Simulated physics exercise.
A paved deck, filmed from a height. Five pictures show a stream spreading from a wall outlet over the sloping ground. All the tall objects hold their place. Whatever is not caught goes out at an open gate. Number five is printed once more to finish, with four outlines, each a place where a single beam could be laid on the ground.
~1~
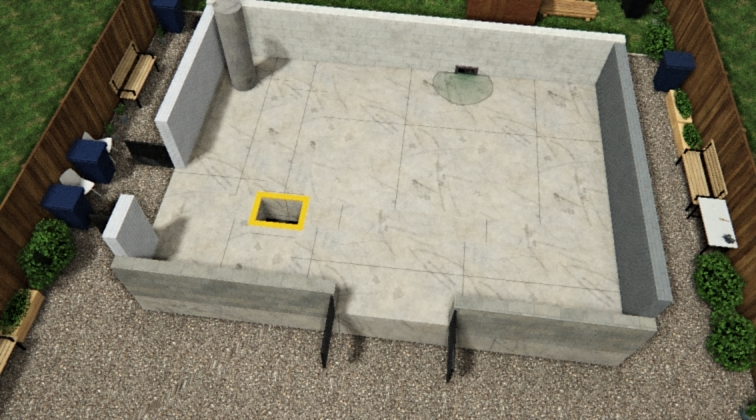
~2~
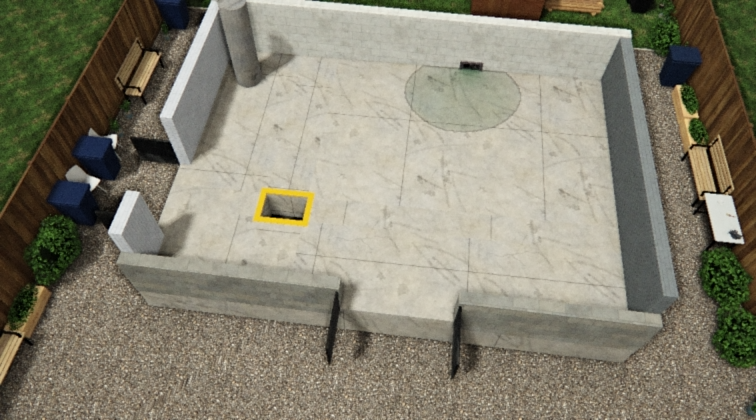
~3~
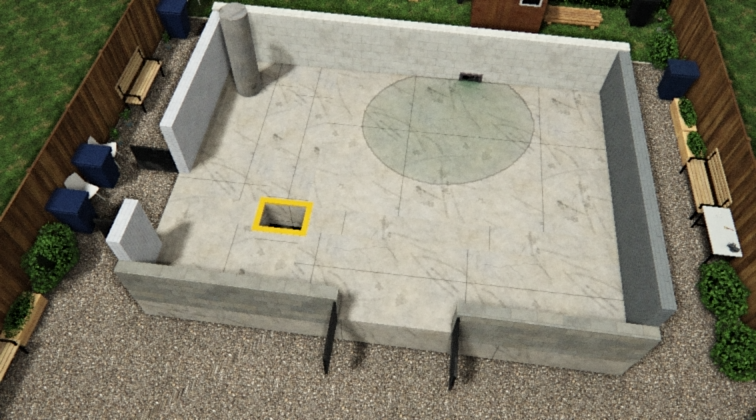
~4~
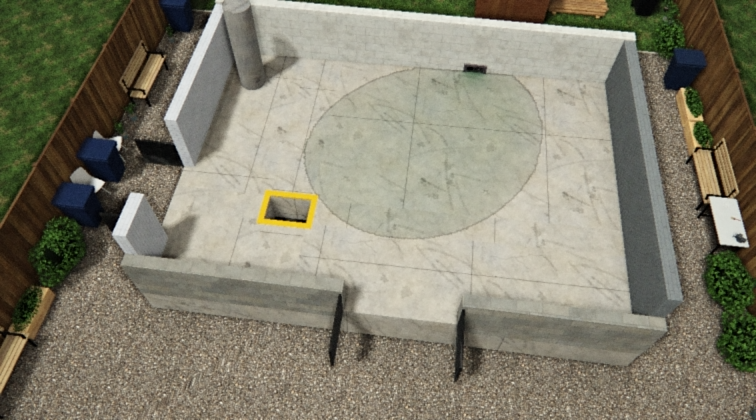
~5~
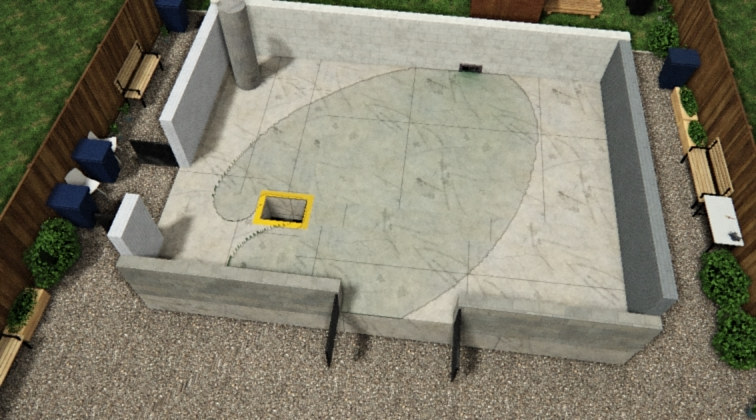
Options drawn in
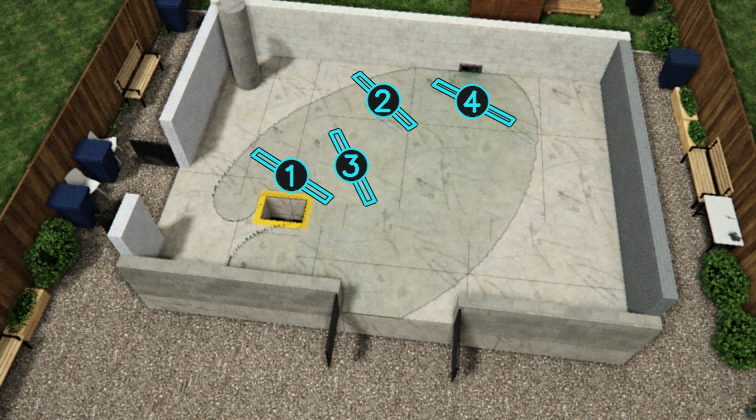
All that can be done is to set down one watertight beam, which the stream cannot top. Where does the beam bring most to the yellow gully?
Go for 2.
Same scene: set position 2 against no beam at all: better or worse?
Position 2 is worse.
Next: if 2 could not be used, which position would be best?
4.
On the marked copy, 1 from (255, 152) to (328, 199); 2 from (357, 75) to (412, 126); 3 from (334, 131) to (370, 202); 4 from (435, 82) to (511, 122).
If 1 is chosen, about 3 % of the stream goes into the yellow gully, about 96 % out by the gates.
If 2 is chosen, about 11 % of the stream goes into the yellow gully, about 88 % out by the gates.
If 3 is chosen, next to none of the stream goes into the yellow gully, about 99 % out by the gates.
If 4 is chosen, about 8 % of the stream goes into the yellow gully, about 90 % out by the gates.
